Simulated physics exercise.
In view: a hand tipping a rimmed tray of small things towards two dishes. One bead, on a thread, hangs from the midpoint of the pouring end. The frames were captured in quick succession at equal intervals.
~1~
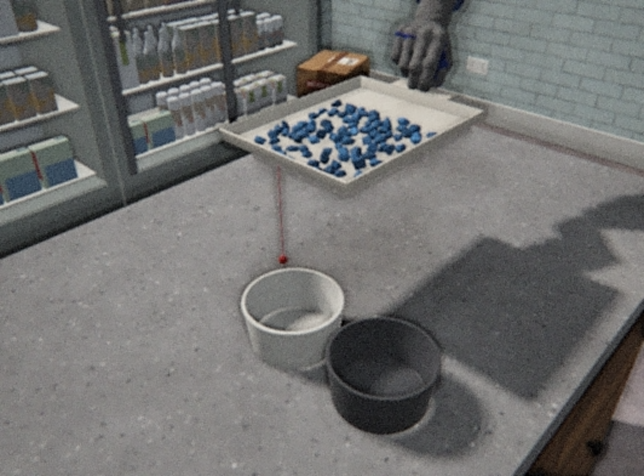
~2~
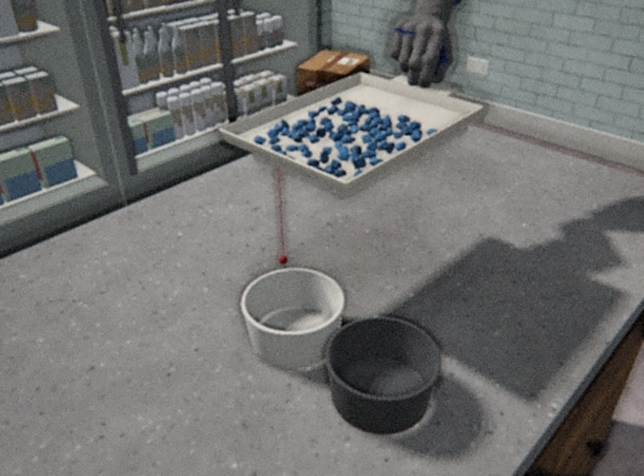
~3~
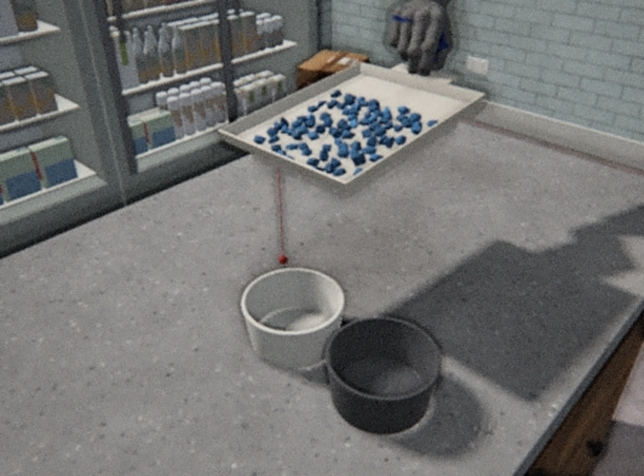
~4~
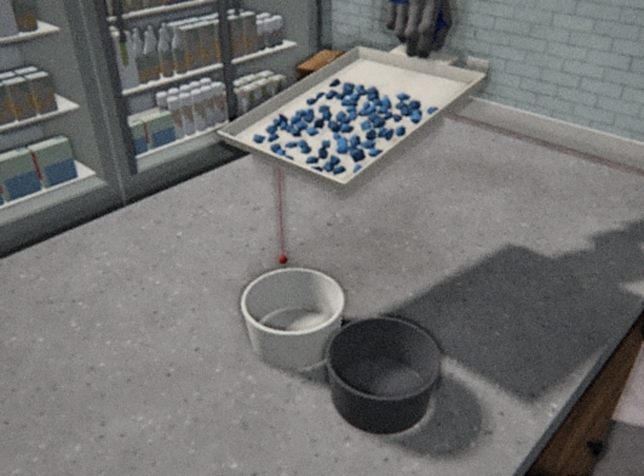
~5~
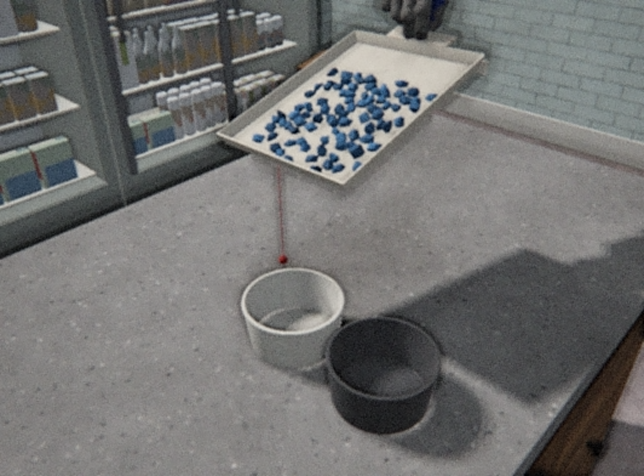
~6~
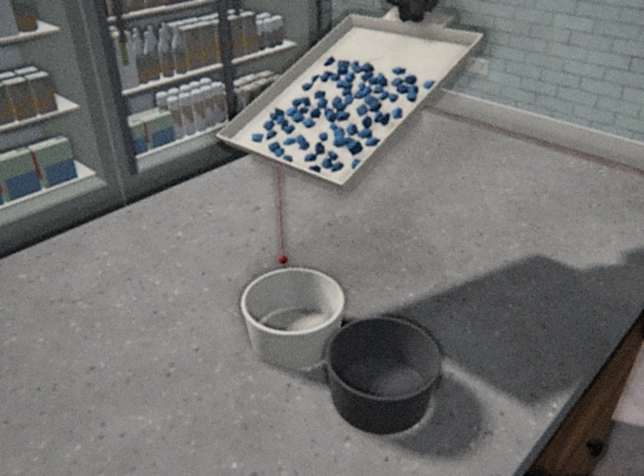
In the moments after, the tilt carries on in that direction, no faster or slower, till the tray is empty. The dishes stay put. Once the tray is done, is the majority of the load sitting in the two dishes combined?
No, only a minority is there.
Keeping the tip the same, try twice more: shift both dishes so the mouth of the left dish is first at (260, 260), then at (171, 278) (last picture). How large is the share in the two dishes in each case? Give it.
Near 50 % and 30 %.
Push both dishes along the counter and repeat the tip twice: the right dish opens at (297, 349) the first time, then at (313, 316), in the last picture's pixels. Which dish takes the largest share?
In the first position the left of the two, in the second the left of the two.
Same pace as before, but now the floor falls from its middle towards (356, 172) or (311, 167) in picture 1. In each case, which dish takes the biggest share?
Well, the one to the left comes out on top first, then the one to the left.
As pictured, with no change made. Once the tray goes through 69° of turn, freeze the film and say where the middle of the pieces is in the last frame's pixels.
Near (270, 147).
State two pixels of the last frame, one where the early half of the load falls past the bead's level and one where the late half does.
Earlier half at (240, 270), later half at (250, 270).
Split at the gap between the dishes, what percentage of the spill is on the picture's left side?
It comes to near 100 percent of the spill.
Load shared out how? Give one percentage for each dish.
30 percent ends in the left dish, 0 percent in the right.
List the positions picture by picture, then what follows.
The first picture shows corners of the pouring end at (225, 128) and (346, 180), level; middle of the load at (346, 135), aquarium stones; left dish at (257, 339); right dish at (346, 403); bead on its thread at (283, 260).
The second picture shows corners of the pouring end at (225, 129) and (346, 180), level; middle of the load at (346, 134).
The third picture shows corners of the pouring end at (224, 129) and (345, 179), tipped barely, level across its low end; middle of the load at (345, 129).
The fourth picture shows corners of the pouring end at (223, 131) and (344, 179), tipped a little, level across its low end; middle of the load at (344, 122).
The fifth picture shows corners of the pouring end at (222, 132) and (343, 179), tipped clearly, level across its low end; middle of the load at (343, 115).
The sixth picture shows corners of the pouring end at (222, 133) and (341, 179), tipped clearly, level across its low end; middle of the load at (340, 108); left dish at (257, 339); right dish at (346, 403).
Soon, tray tipped steeply; nearly all on the tray; a small part in the air.
A while on, tray tipped past a quarter turn; a stray few on the tray; about a quarter in the left dish; about half outside both; about a third in the air.
Towards the end, tray tipped past a quarter turn; about a third in the left dish; about two thirds outside both.
Finally, tray tipped past a quarter turn; none in the right dish; about a third in the left dish; about two thirds outside both.
